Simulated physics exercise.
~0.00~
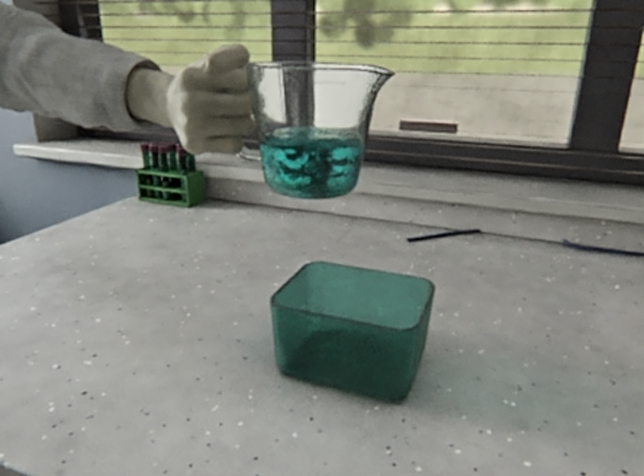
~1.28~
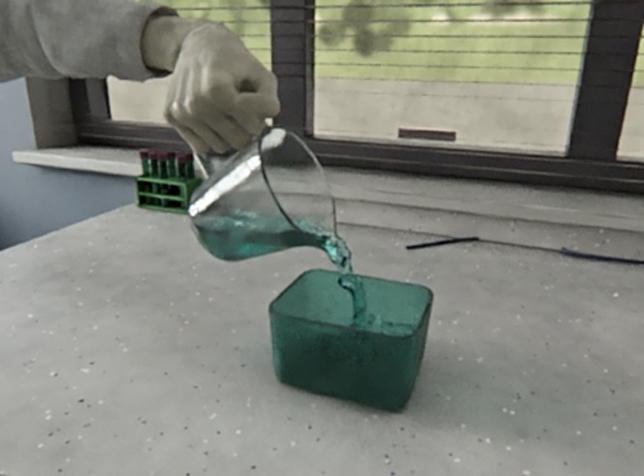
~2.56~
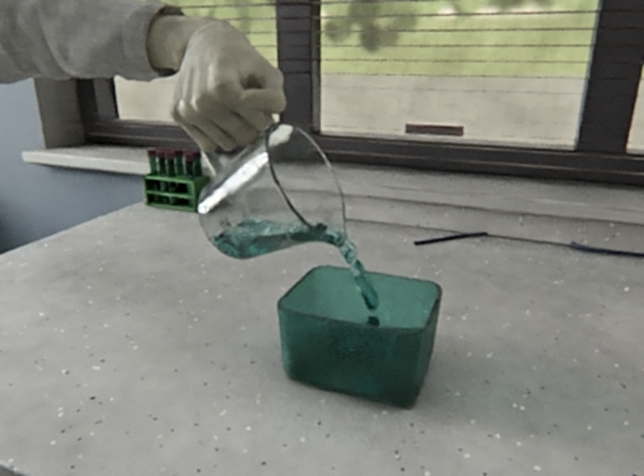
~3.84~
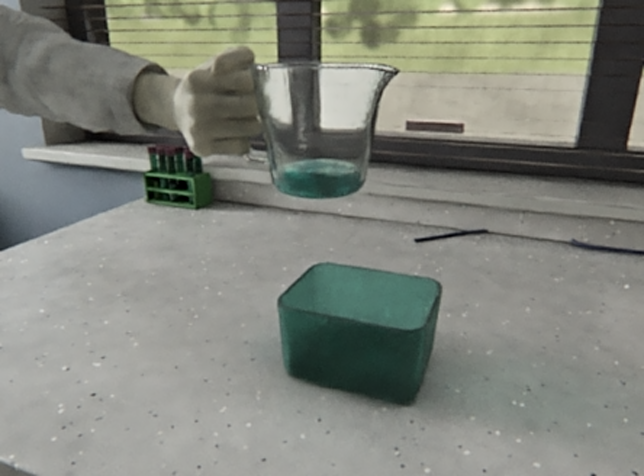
On a speckled grey worktop by a window, a hand pours teal liquid from a clear jug into a green box, then levels it, some liquid remaining.
